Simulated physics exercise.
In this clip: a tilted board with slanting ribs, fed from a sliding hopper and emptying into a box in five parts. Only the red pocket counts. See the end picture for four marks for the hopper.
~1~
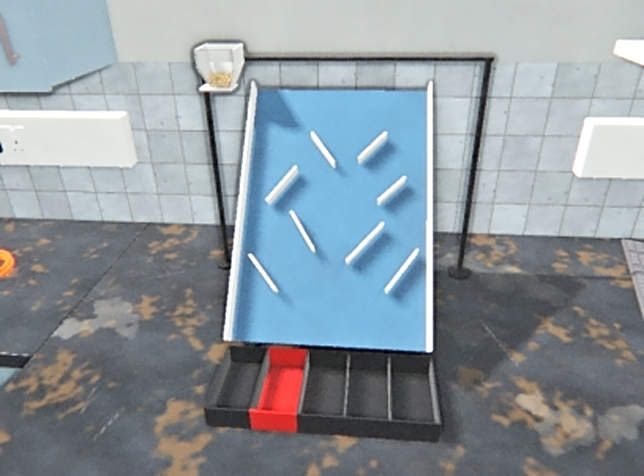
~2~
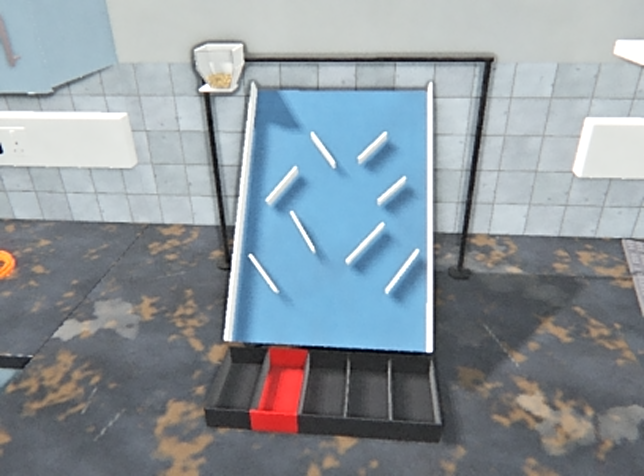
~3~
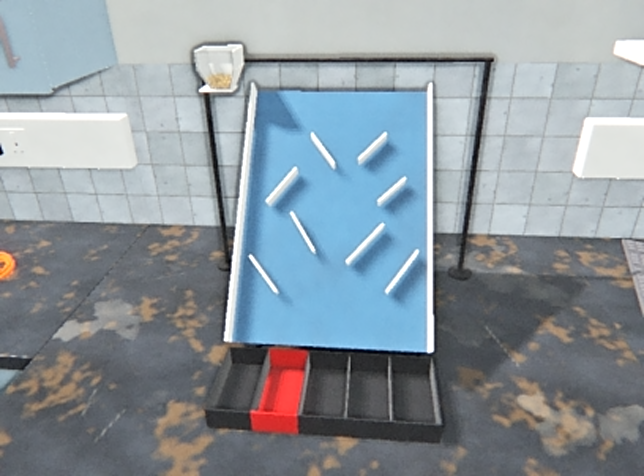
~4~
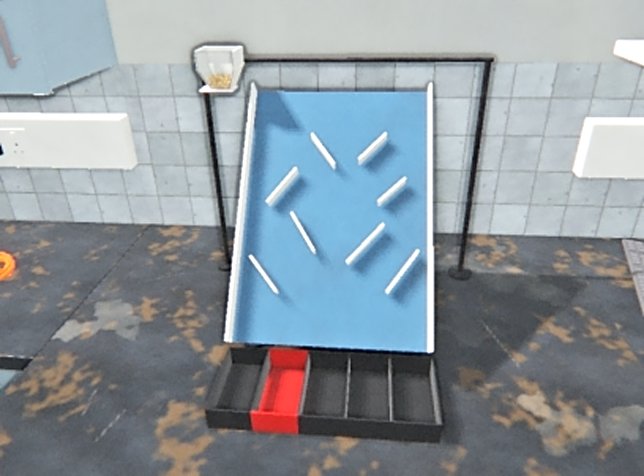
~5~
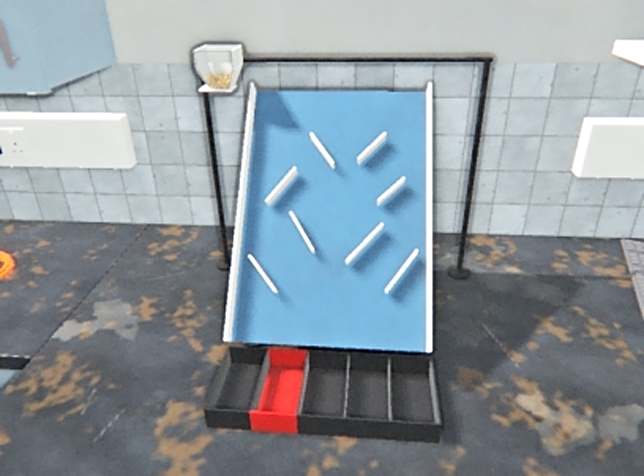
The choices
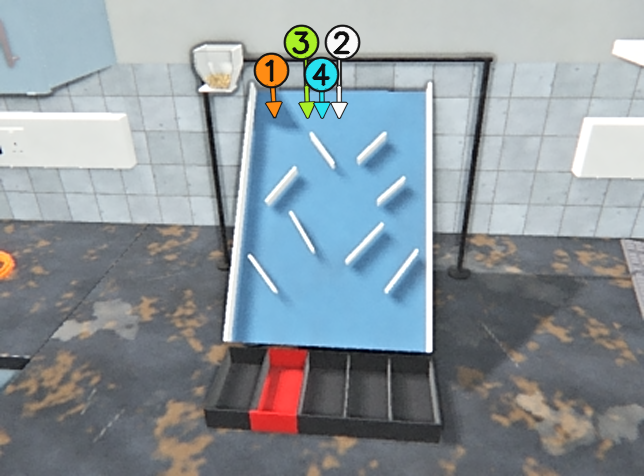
On a dark, rust-blotched floor before a grey tiled wall, seen from the front and slightly above, stands a tilted blue board inside a thin black frame. White slanting ribs dot the board, a small pale hopper of tan chickpeas sits at its upper left, and below lies a black box in five parts, the second from left red. Nothing visibly moves, the hopper's contents included, and the view stays practically still.
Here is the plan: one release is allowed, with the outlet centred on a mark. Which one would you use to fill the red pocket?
2 is best.
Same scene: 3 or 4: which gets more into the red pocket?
4 it is.
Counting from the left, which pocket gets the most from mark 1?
The first from the left.
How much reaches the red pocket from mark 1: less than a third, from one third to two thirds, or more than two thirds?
Less than a third.
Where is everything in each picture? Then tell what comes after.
In the first picture, hopper at (223, 78), dried chickpeas, door shut.
In the second picture, ribs (312, 133) to (334, 163), (359, 158) to (386, 133), (267, 201) to (296, 167).
In the third picture, ribs (379, 201) to (405, 178), (291, 212) to (314, 250), (347, 262) to (383, 224).
In the fourth picture, ribs (250, 256) to (276, 291), (387, 291) to (418, 250).
In the fifth picture, red pocket at (274, 421), number 2 of 5 from the left.
On the marked copy, mark 1 meets the board at (274, 111); mark 2 meets the board at (339, 112); mark 3 meets the board at (307, 112); mark 4 meets the board at (322, 112).
With 1, a small part in the red pocket, most in other pockets, a small part outside the box.
With 2, about two thirds in the red pocket, about a third in other pockets.
With 3, a small part in the red pocket, most in other pockets, a stray few held on the board, a small part outside the box.
With 4, about half in the red pocket, about half in other pockets.
